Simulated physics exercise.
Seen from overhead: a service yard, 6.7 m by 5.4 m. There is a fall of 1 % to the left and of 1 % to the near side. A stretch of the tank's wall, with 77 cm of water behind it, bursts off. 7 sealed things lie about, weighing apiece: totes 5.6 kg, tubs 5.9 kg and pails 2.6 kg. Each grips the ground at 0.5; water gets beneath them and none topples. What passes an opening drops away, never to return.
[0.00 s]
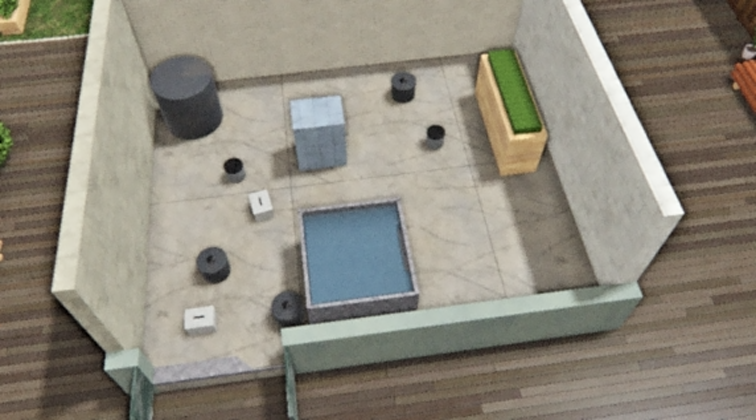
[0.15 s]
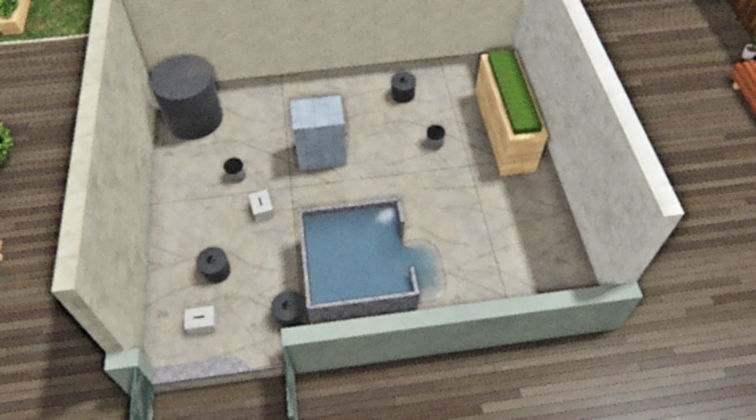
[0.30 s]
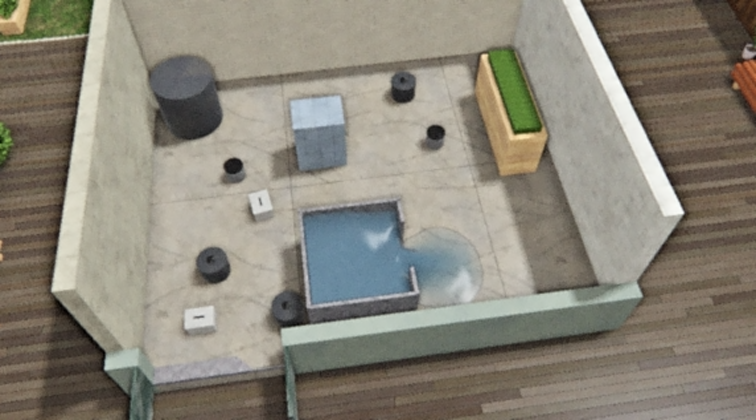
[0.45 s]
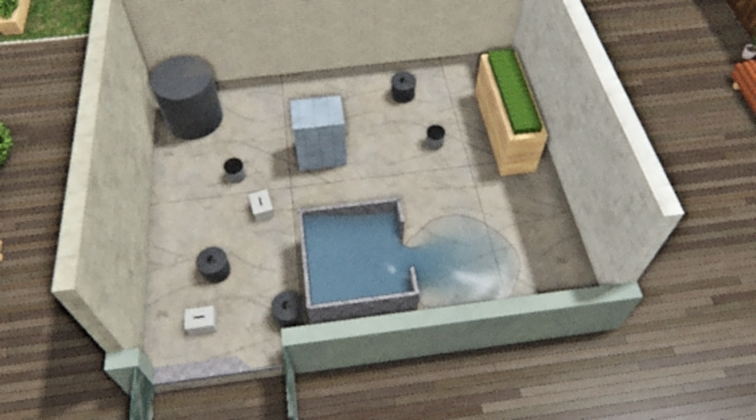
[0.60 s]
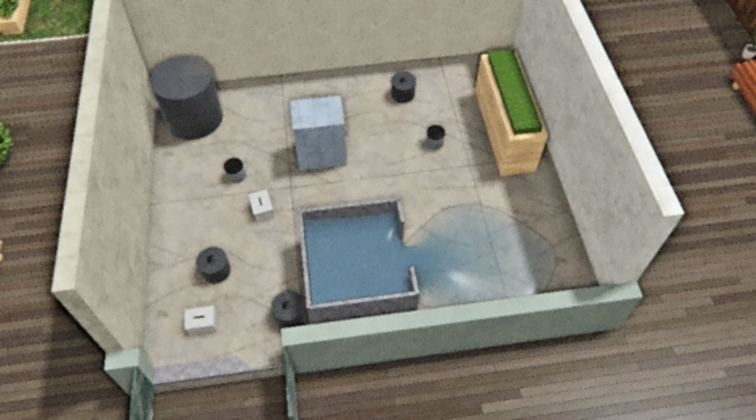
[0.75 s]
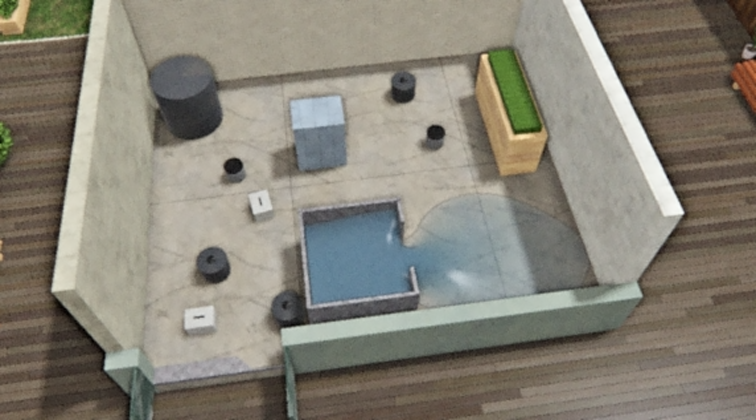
Walled service yard from overhead, water pouring through a gap in a square tank's right side and spreading across the pale floor.
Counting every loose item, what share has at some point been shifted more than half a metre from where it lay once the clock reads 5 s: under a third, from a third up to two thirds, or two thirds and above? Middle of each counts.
Under a third.
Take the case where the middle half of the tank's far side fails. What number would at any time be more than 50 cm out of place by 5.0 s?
The answer would then be 4.
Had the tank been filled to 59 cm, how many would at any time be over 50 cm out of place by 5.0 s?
I count 1 of them in that case.
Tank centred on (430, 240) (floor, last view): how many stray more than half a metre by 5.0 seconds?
In that case the number is 3.
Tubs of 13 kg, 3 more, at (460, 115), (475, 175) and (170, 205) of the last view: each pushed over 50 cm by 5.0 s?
Each in turn ends up within the limit, beyond the limit, within the limit.
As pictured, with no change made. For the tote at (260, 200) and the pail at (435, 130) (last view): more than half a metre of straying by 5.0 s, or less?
The first one is undershooting and the second one is overshooting.
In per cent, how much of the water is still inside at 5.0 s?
Still held: Near 100 %.
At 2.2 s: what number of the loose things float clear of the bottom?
Total: 0.
After 1.1 s 0 of 7 are over 50 cm from their spots; 0 afloat.
After 2.2 s 0 of 7 are over 50 cm from their spots; 0 afloat.
After 3.5 s 1 of 7 are over 50 cm from their spots; 0 afloat.
After 5.0 s 2 of 7 are over 50 cm from their spots, and 2 have been at some point; 2 afloat.
